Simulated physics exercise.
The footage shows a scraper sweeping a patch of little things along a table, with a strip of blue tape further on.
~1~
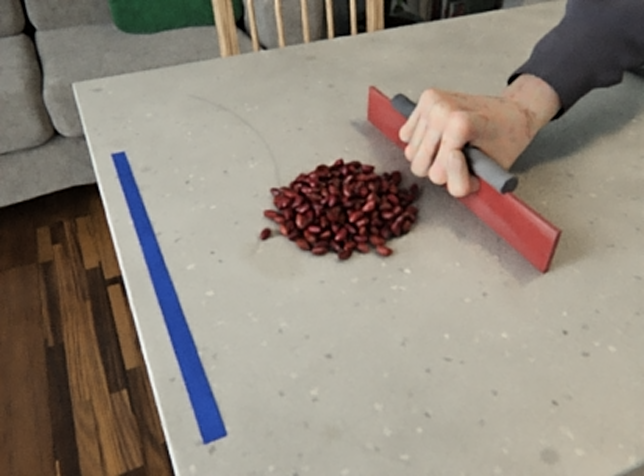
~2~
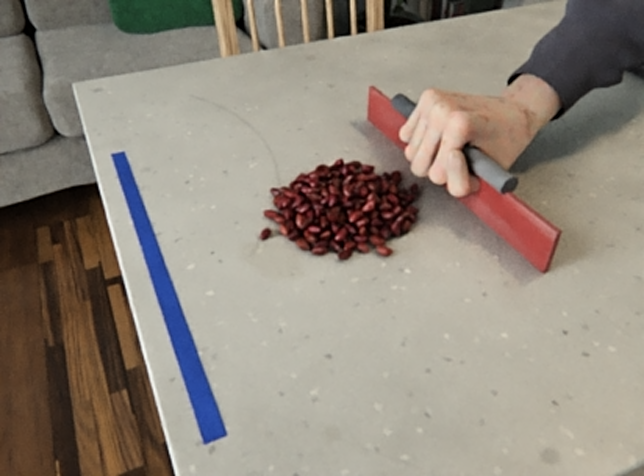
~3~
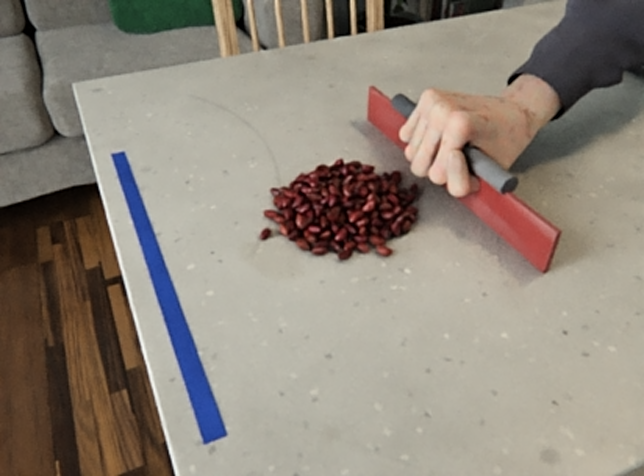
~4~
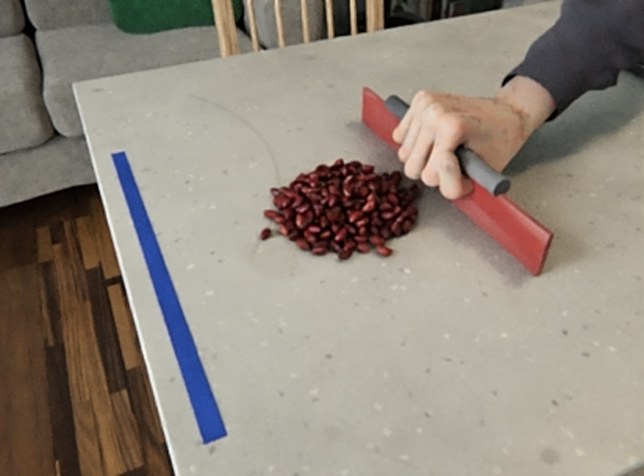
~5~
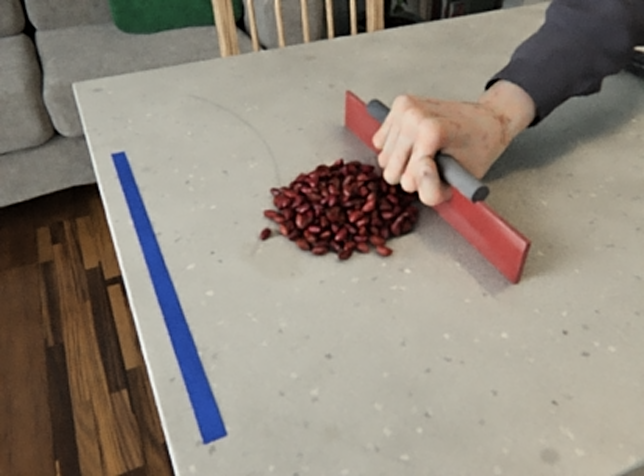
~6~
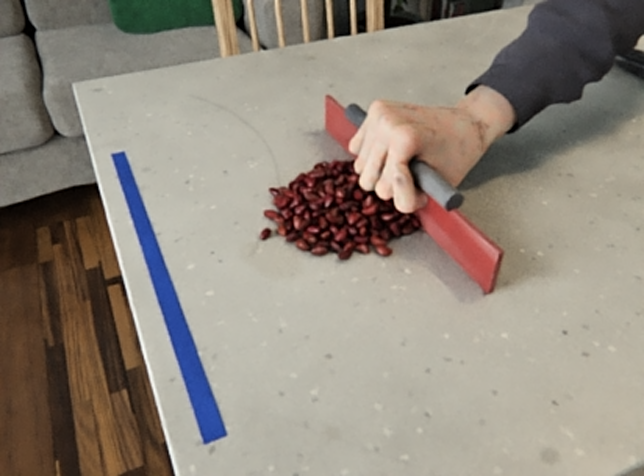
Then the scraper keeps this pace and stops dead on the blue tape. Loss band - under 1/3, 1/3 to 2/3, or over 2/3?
Over 2/3.
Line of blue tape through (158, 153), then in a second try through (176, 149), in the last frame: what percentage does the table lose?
About 30 per cent, then 10 per cent.
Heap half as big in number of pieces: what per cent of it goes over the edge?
Something like 80 pieces in every hundred.
Just after the last frame, scraper still moving, near (270, 190); heap all on the table, its front near (164, 256).
A moment on, scraper stopped at the blue tape; heap the larger part over the edge.
When it is over, scraper stopped at the blue tape; heap the larger part over the edge.
